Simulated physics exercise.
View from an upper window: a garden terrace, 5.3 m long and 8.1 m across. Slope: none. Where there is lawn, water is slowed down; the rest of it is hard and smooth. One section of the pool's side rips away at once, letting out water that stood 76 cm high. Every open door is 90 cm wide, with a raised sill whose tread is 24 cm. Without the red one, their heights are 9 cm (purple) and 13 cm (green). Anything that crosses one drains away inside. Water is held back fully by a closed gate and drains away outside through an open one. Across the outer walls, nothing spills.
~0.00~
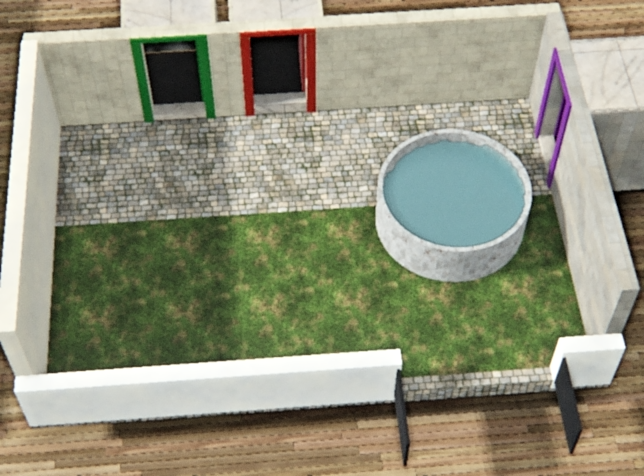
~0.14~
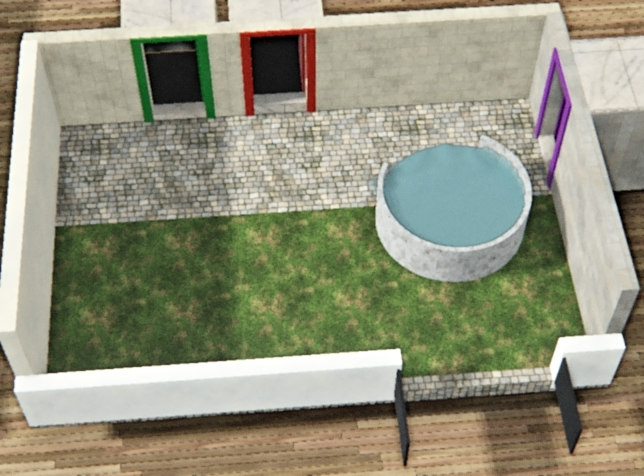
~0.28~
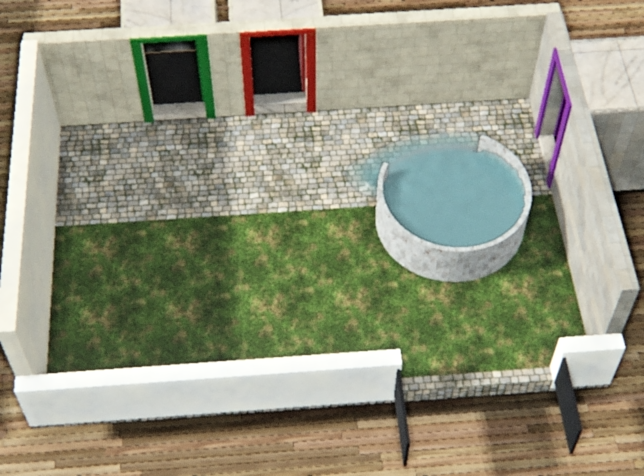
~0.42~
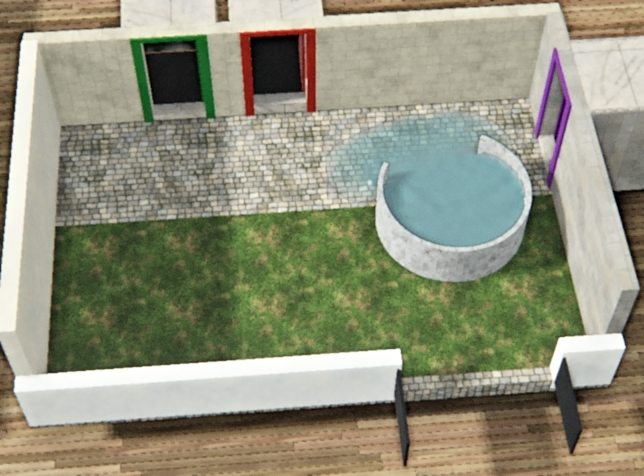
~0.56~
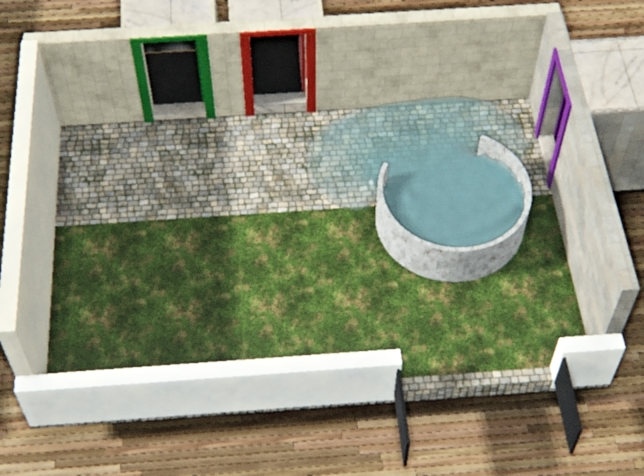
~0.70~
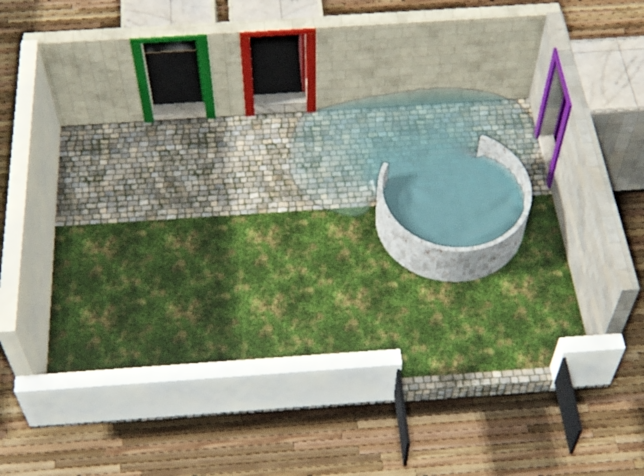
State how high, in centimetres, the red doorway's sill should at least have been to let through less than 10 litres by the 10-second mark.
At least some 18 cm.
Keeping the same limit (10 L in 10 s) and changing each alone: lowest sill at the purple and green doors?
About 15 cm at purple and 7.0 cm at green.
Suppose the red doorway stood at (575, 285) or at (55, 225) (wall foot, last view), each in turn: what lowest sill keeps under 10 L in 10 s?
6.5 and 17 cm.
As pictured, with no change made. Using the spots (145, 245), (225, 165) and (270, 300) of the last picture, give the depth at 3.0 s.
Going through the spots in order gives 4, 8 and 0 centimetres.
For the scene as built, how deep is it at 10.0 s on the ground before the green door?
7.5 cm.
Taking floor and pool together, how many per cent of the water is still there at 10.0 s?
About 90 in every hundred.
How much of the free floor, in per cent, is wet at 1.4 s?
Approximately 20 % of it.
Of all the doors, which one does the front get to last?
It's the green door, I'd say.
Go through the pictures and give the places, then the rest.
The first frame shows the pool at (454, 191) is whole and still, 76 cm deep; the red door at (279, 73) is dry.
In the second frame, water pours out on the far side and has run 0.3 m, to a hidden place; about 8 cm deep outside, 76 cm at the back.
In the third frame, the gap is on the far side, the front 0.8 m out at (352, 169); the back of the pool holds 76 cm.
In the fourth frame, the front is at (339, 147), 1.2 m from the gap on the far side; 3.2 m2 of floor is wet, 75 cm left at the back.
In the fifth frame, water pours out on the far side and has run 1.7 m, to (329, 126); about 9 cm deep outside, 68 cm at the back.
In the sixth frame, water pours out on the far side and has run 2.1 m, to (313, 111); about 8 cm deep outside, 64 cm at the back; 0.5 m in a straight line remain to the red door at (279, 73).
After 1.4 s water covers 20 % of the floor, deepest (52 cm) near (408, 116); 22 cm at the red door, 0 litres in over its 23 cm sill.
After 3.0 s water covers 45 % of the floor, deepest (31 cm) near (71, 144); 15 cm at the red door, 1 litre in over its 23 cm sill.
After 10.0 s water covers 100 % of the floor, deepest (10 cm) near (46, 402); 4 cm at the red door, 1 litre in over its 23 cm sill.
At the red door as built, the water arrived by 0.9 s and peaked near 23 cm at 1.8 s.
Run again over the same 10 s with other heights there, 15 litres in over 16.5 cm, 2 litres over 22 cm. The limit of 10 litres is kept from about 18 cm up.
